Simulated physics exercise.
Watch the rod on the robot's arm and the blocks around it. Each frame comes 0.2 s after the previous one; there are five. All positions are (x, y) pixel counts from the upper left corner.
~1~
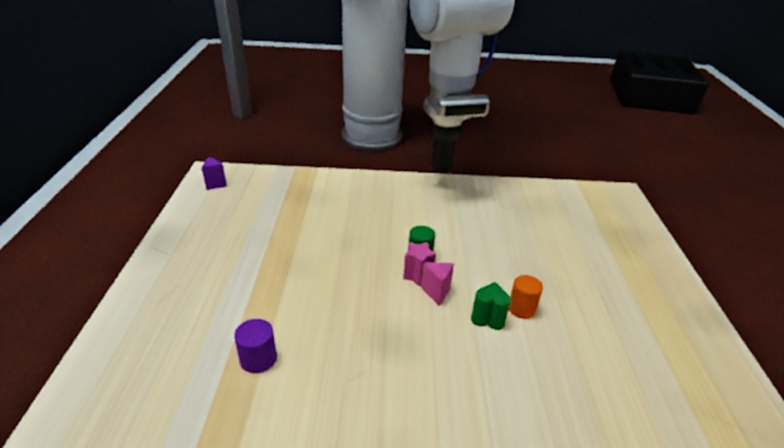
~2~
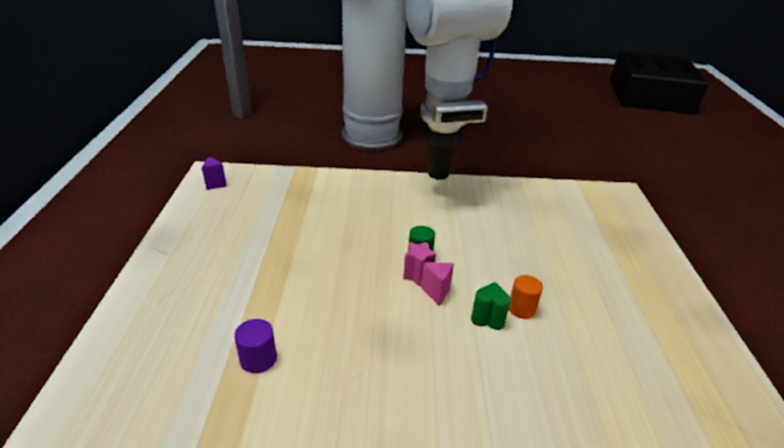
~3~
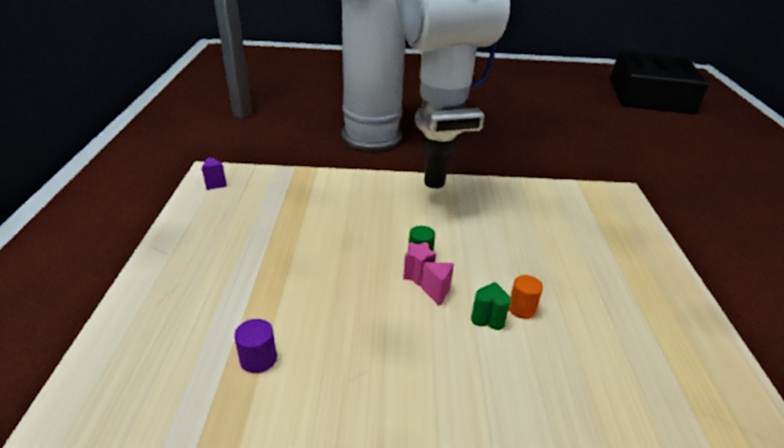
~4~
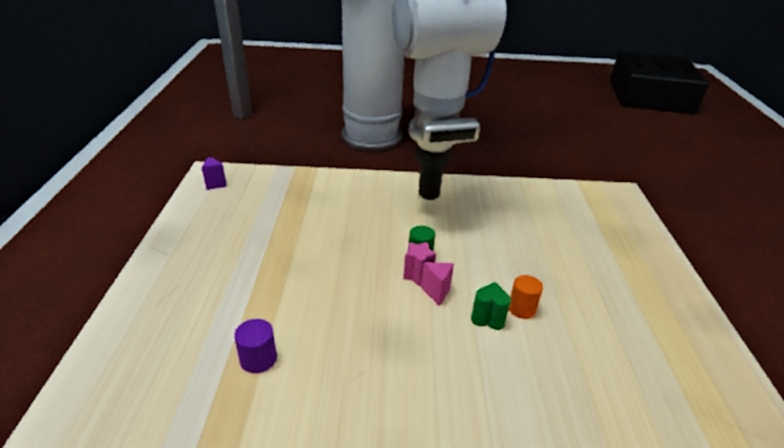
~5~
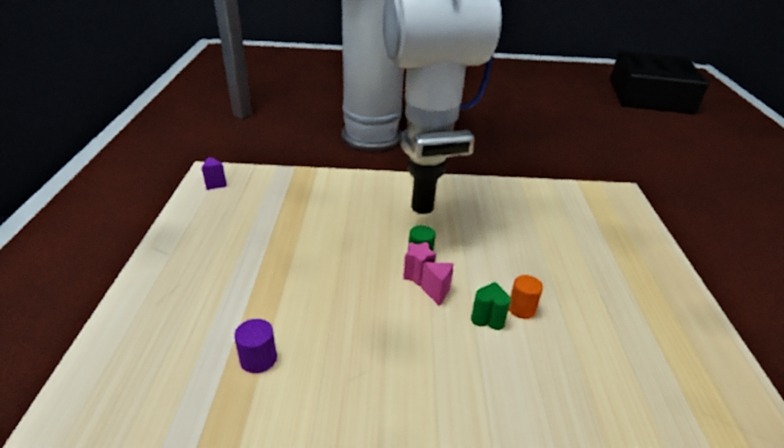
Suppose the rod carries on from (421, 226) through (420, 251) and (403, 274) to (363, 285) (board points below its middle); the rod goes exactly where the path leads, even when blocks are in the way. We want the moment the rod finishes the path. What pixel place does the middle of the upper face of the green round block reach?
It ends at (407, 270).
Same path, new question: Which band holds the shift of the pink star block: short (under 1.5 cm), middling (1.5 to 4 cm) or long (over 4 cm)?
Long, over 4 cm.
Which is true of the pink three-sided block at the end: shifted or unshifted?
At the moment the path ends, the pink three-sided block no longer stands where it did.
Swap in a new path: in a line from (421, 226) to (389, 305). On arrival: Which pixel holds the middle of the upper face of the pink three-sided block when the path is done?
It should be at (447, 280) by then.
On the path given first. One third of the way, rod at (422, 234); pink star block at (419, 259), turned 20° clockwise; green round block at (424, 243); pink three-sided block at (441, 272), turned 15° anticlockwise.
Two thirds of the way, rod at (404, 256); pink star block at (411, 286); green round block at (412, 267); pink three-sided block at (440, 283), turned 80° anticlockwise.
At the end, rod at (363, 267); pink star block at (410, 289); green round block at (407, 270); pink three-sided block at (440, 283), turned 80° anticlockwise.
